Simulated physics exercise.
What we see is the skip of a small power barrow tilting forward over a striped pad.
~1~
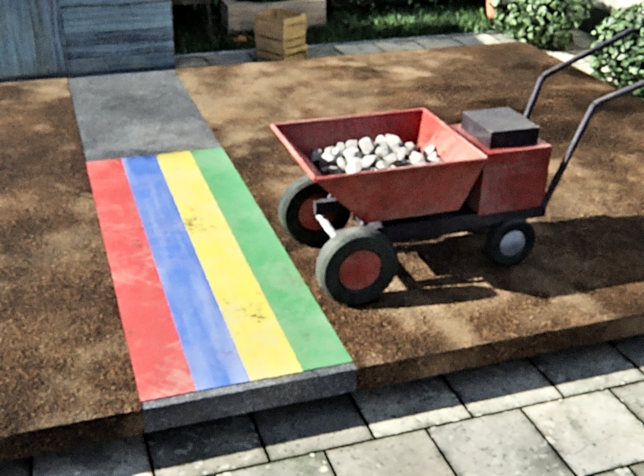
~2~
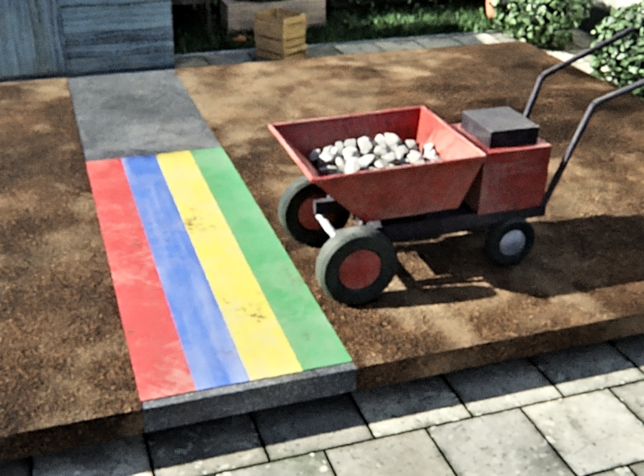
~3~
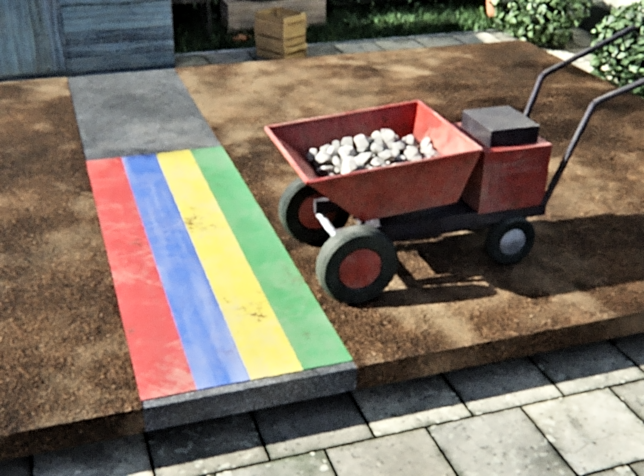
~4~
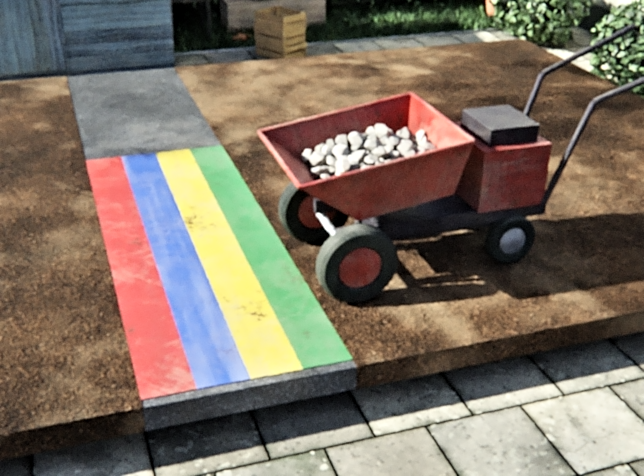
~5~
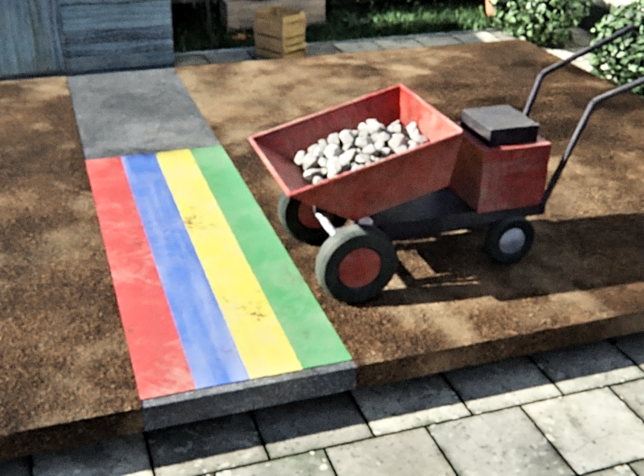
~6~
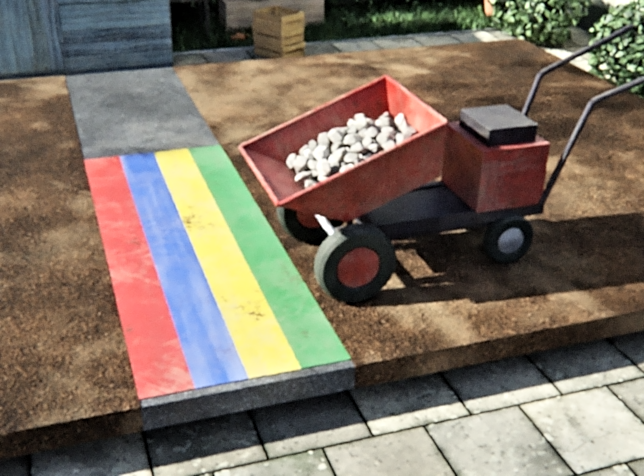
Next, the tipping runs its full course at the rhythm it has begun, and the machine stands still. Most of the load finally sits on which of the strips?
It sits mostly on the blue strip.
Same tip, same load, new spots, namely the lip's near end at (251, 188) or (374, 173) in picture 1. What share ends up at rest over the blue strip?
The first stop gives 10 per cent; the second gives 20 per cent.
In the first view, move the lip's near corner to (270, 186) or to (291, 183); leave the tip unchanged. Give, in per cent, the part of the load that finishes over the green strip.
I'd expect close to 0 per cent and then close to 0 per cent.
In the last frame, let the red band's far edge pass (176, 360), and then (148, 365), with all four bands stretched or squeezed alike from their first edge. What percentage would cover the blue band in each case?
Shares: Close to 30 %; close to 30 %.
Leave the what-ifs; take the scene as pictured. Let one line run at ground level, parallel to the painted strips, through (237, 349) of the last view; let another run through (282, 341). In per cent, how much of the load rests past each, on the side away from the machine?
60 % and 70 %, in that order.
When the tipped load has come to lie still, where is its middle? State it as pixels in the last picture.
Close to (182, 288) in the last view.
Soon after the last picture, skip tipped steeply; all in the skip.
A little later, skip tipped right over; about two thirds in the skip; a small part over the yellow strip; about a quarter over the blue strip.
Later still, skip tipped right over; about a quarter in the skip; a small part over the yellow strip; about a third over the blue strip; a small part over the red strip; a small part off the paint.
At rest, skip tipped right over; about a quarter in the skip; none over the green strip; a small part over the yellow strip; about a third over the blue strip; about a quarter over the red strip; a small part off the paint.
